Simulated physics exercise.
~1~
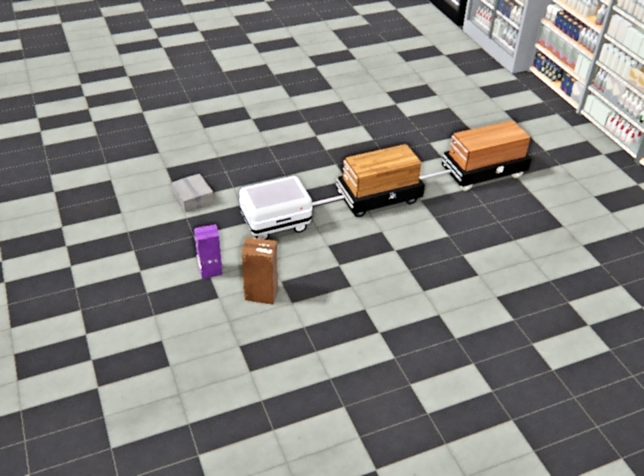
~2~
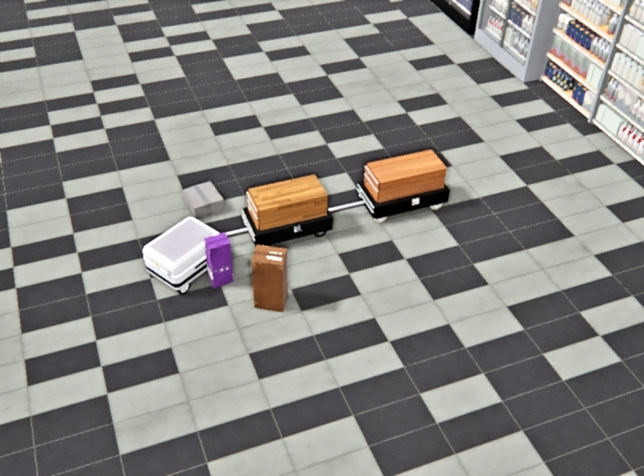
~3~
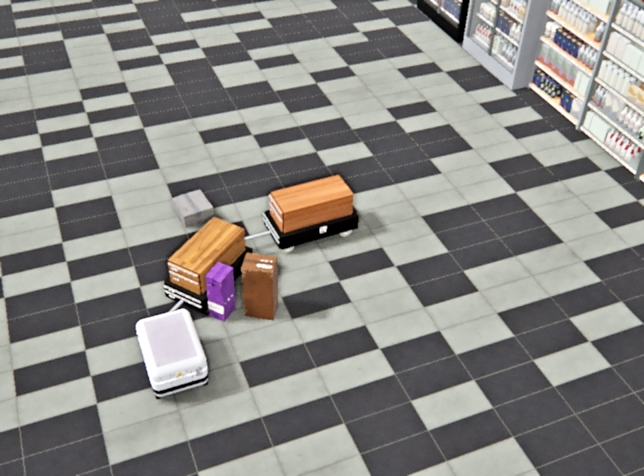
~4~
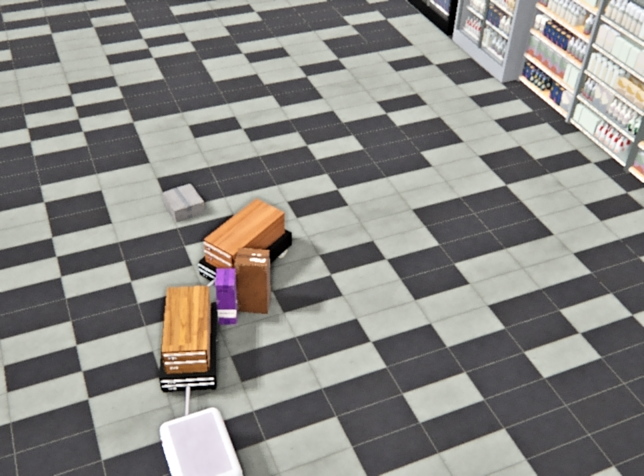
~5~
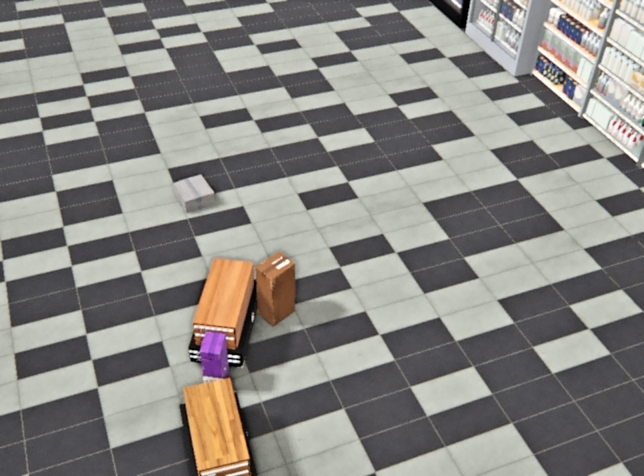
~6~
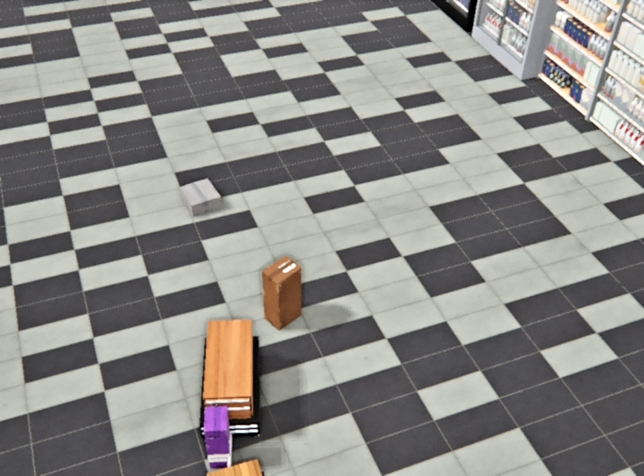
White tug towing two carts of wooden crates turning toward the viewer, the carts shoving aside upright purple and brown boxes.
